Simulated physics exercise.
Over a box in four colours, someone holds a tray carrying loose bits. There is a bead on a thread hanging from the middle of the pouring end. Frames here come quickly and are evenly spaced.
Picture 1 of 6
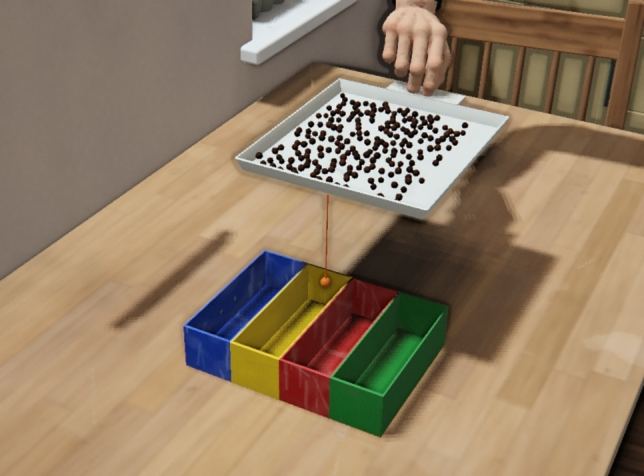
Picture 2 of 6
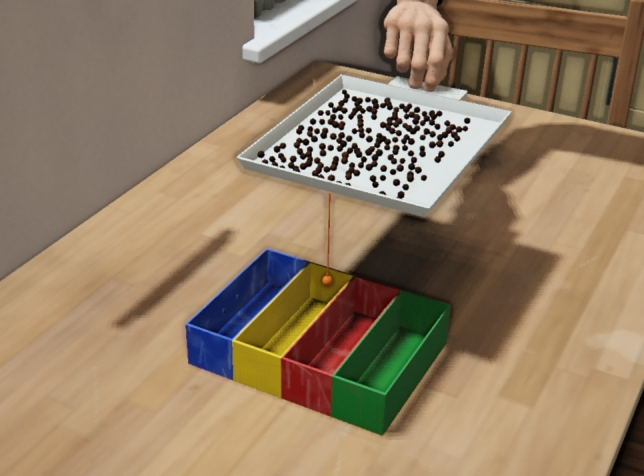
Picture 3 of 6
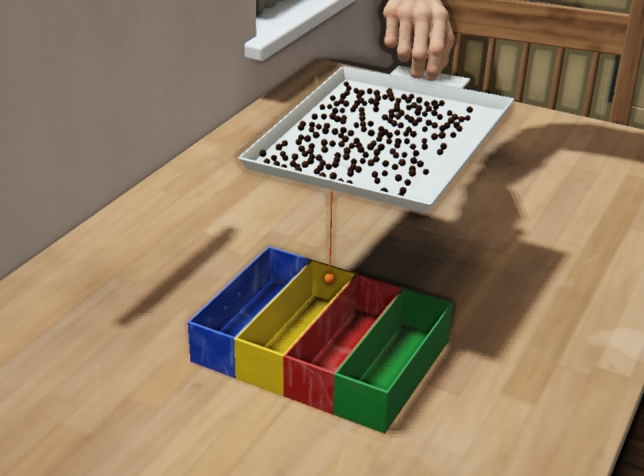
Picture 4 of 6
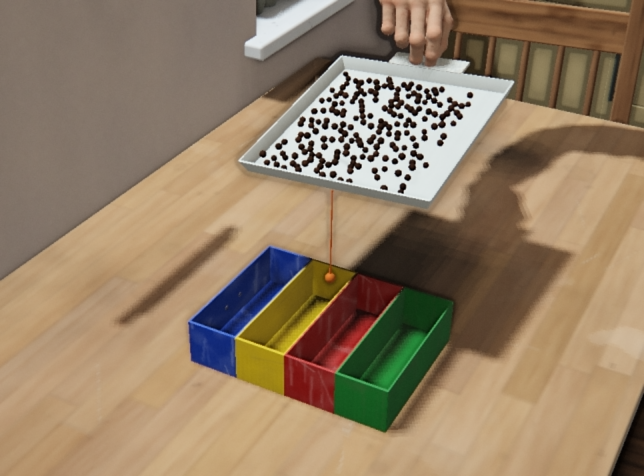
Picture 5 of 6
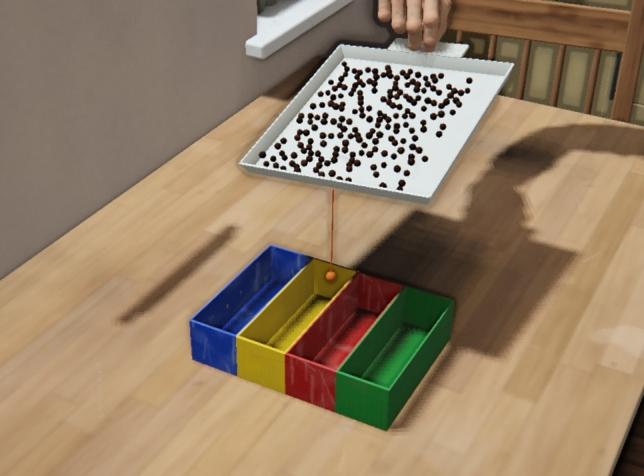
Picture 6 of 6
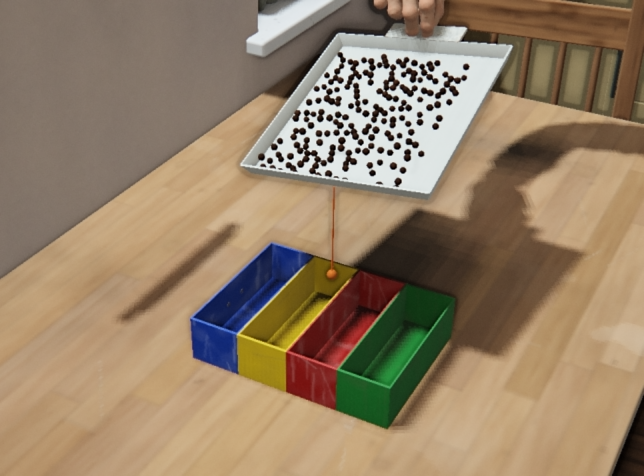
In the video, a hand holds a pale tray scattered with small dark berries above a box with blue, yellow, red and green cells, gradually raising the tray's far end as the berries shift slightly and a bead hangs below.
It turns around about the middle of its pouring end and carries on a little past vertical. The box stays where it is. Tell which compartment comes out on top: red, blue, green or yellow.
It is blue that comes out on top.
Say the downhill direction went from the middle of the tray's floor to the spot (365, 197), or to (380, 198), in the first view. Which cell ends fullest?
Try 1 - the green cell / try 2 - green.
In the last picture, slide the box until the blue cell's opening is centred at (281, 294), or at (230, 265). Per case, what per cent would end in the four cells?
First case around 20 %, second case around 100 %.
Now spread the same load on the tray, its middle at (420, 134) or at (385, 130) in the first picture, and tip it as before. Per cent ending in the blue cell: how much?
About 50 and 60 per cent.
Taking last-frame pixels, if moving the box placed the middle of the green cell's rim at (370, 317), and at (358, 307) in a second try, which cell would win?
Try one: The cell in blue; try two: Yellow.
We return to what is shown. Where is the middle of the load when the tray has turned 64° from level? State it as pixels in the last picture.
Centre estimate: (274, 181).
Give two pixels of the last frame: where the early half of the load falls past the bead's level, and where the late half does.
The opening half passes (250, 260), the closing half (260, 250).
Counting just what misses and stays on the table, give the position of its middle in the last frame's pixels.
(189, 294), roughly.
Just after the last frame, tray tipped steeply; roughly two thirds on the tray; about a tenth in the blue cell; just a few in the yellow cell; roughly a quarter falling or outside the box.
A moment on, tray tipped past a quarter turn; roughly two thirds in the blue cell; about a tenth in the yellow cell; roughly a quarter falling or outside the box.
Further on, tray tipped past a quarter turn; roughly two thirds in the blue cell; about a tenth in the yellow cell; roughly a quarter falling or outside the box.
When it is over, tray tipped past a quarter turn; roughly two thirds in the blue cell; about a tenth in the yellow cell; not one in the green cell; not one in the red cell; roughly a quarter outside the box.
